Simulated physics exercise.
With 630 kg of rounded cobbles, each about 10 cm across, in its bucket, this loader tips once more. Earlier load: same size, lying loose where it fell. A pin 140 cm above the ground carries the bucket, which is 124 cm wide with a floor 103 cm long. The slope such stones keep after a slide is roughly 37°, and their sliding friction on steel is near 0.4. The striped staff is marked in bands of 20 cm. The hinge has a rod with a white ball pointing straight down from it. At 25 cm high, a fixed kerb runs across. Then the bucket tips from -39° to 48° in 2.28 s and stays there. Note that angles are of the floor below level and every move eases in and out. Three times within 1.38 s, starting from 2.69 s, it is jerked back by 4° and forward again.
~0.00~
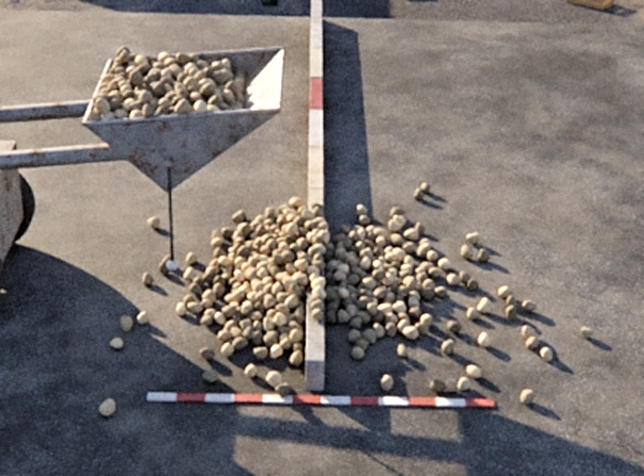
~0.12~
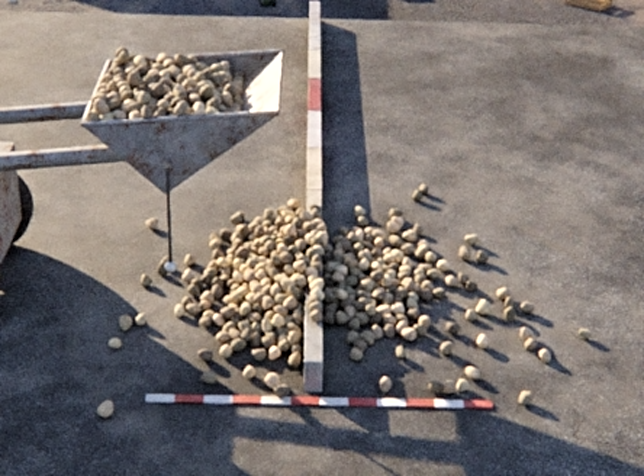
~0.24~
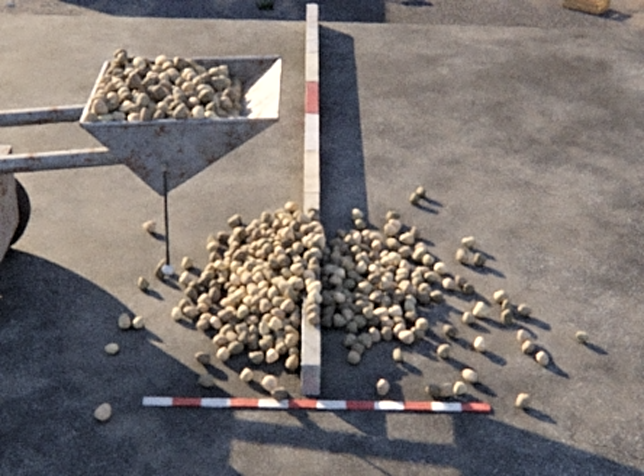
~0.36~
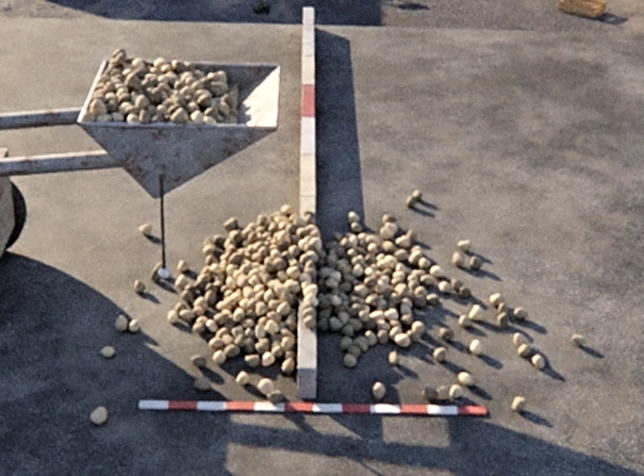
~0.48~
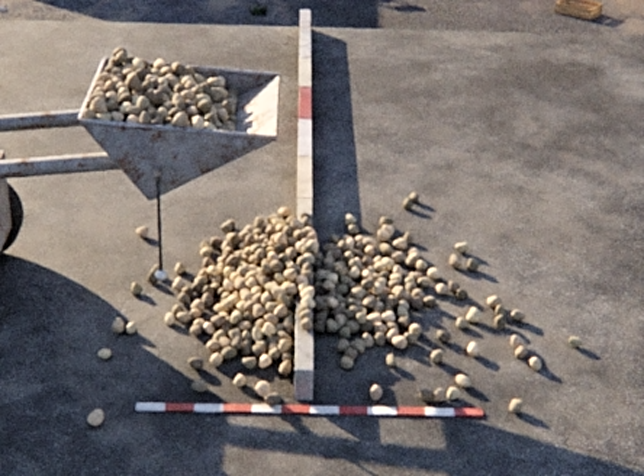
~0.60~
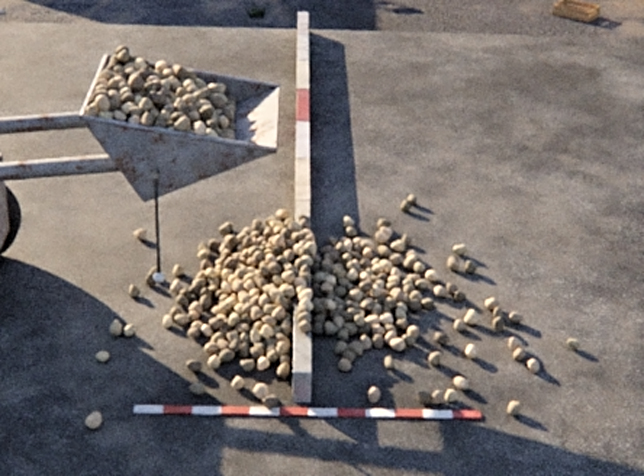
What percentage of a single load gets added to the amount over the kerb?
29 %.
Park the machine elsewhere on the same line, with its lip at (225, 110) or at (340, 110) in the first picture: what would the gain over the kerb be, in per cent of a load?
I'd expect near 0 per cent first and near 90 per cent next.
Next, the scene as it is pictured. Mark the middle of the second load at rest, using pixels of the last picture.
They settle centred around (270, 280).
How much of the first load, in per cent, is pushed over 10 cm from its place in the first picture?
Near 20 per cent, I reckon.
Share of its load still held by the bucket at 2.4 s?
About 5 percent.
After 1.7 s the floor is at 34°; in per cent of one load, 86 in the bucket, 79 on this side of the kerb, 36 over the kerb; the foremost stones are at (518, 333).
After 2.4 s the floor is at 48°; in per cent of one load, 3 in the bucket, 140 on this side of the kerb, 57 over the kerb; the foremost stones are at (518, 333).
After 4.5 s the floor is at 48°; in per cent of one load, 0 in the bucket, 136 on this side of the kerb, 65 over the kerb; the foremost stones are at (549, 333).
After 7.4 s the floor is at 48°; in per cent of one load, 0 in the bucket, 136 on this side of the kerb, 65 over the kerb; the foremost stones are at (549, 333). Net gain over the kerb, 29.
